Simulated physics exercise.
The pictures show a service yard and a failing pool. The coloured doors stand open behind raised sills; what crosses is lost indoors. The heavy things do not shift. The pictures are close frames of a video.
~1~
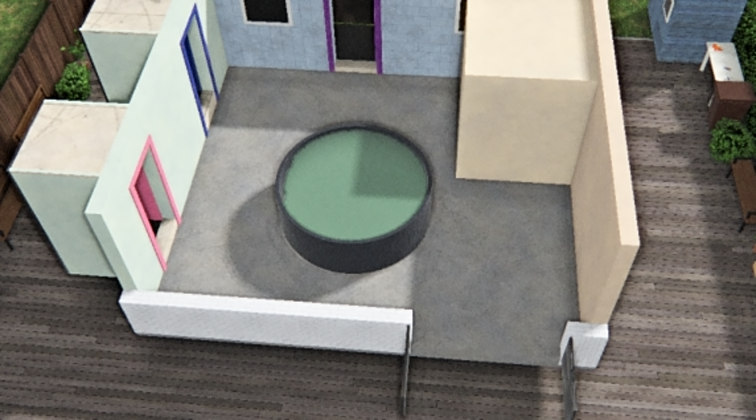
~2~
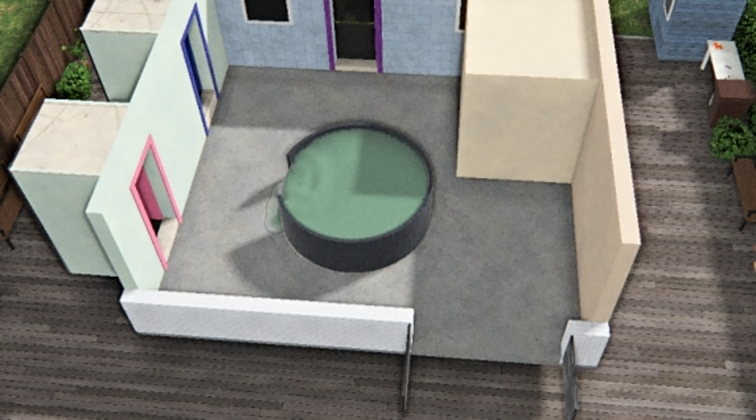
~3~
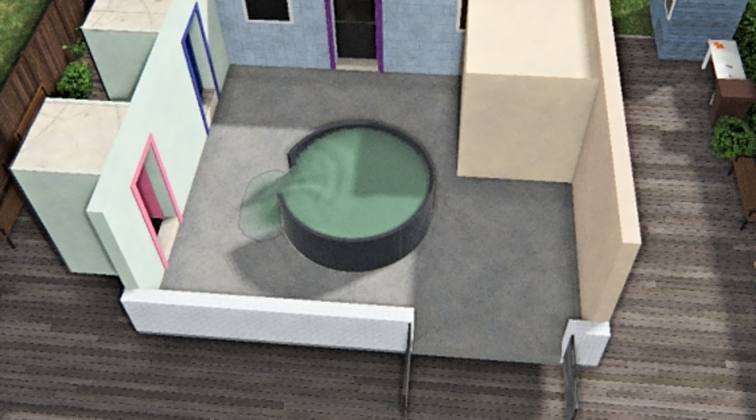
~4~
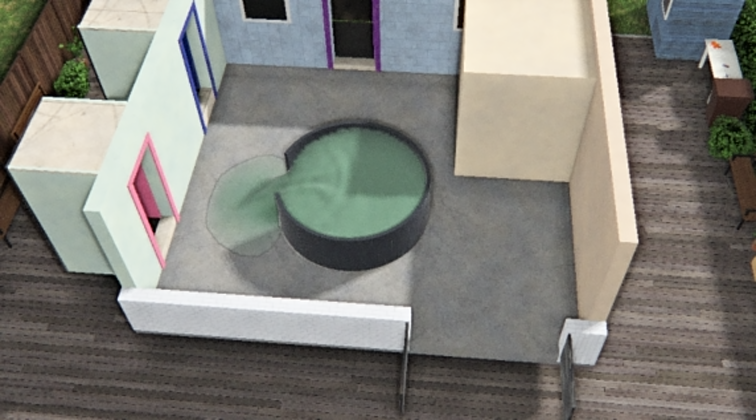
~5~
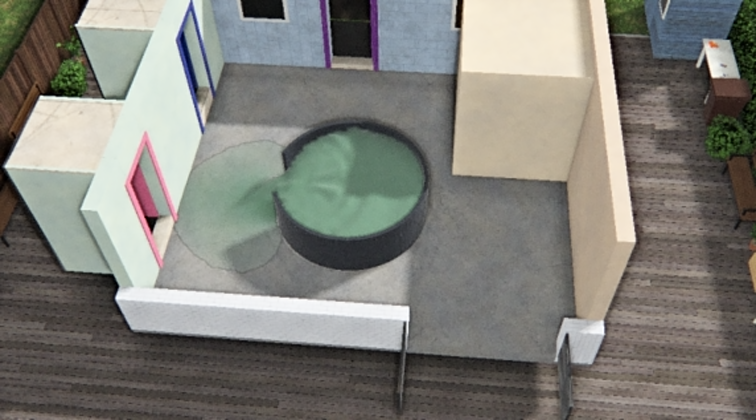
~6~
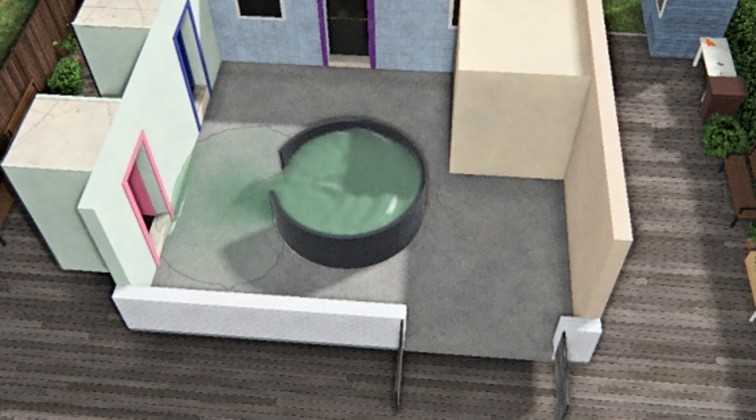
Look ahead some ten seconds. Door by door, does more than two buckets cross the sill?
In the end: The pink door floods; the blue door holds within the limit; the purple door holds within the limit.
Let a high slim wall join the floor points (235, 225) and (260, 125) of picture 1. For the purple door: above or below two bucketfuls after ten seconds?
My reading: The purple one passes that mark.
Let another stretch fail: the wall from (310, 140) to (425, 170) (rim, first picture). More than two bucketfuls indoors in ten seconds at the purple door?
Then: The purple one passes that mark.
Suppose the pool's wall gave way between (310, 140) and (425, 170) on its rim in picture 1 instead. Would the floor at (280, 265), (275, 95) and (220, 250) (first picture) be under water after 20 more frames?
In that order: Free of water, covered, no water.
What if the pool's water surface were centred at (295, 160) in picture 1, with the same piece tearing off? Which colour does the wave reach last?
Last comes the purple-painted one.
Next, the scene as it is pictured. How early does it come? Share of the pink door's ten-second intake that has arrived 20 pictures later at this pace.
About 85 per cent.
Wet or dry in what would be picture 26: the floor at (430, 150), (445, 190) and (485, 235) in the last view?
In turn: Not flooded, not flooded, clear.
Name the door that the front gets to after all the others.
I say the purple-painted one.
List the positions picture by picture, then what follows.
Still water in the round pool at (354, 183), in the first picture.
The front is at (277, 231), out from the gap at (285, 197), in the second picture.
Water pours out at (286, 197) and has run to (245, 228), in the third picture.
The front is at (222, 180), out from the gap at (283, 197), in the fourth picture.
Water pours out at (281, 195) and has run to (177, 217), in the fifth picture.
Water pours out at (278, 194) and has run to (196, 145), in the sixth picture.
A moment on, water covers 25 % of the floor; the pink door over two buckets in, the blue door wet at the sill, nothing in, the purple door not reached.
Next, water covers 30 % of the floor; the pink door far over two buckets in, the blue door wet at the sill, nothing in, the purple door not reached.
Then, water covers 60 % of the floor; the pink door far over two buckets in, the blue door wet at the sill, nothing in, the purple door wet at the sill, nothing in.
Later, water covers 95 % of the floor; the pink door far over two buckets in, the blue door wet at the sill, nothing in, the purple door wet at the sill, nothing in.
In the end, water covers 100 % of the floor; the pink door far over two buckets in, the blue door wet at the sill, nothing in, the purple door wet at the sill, nothing in.
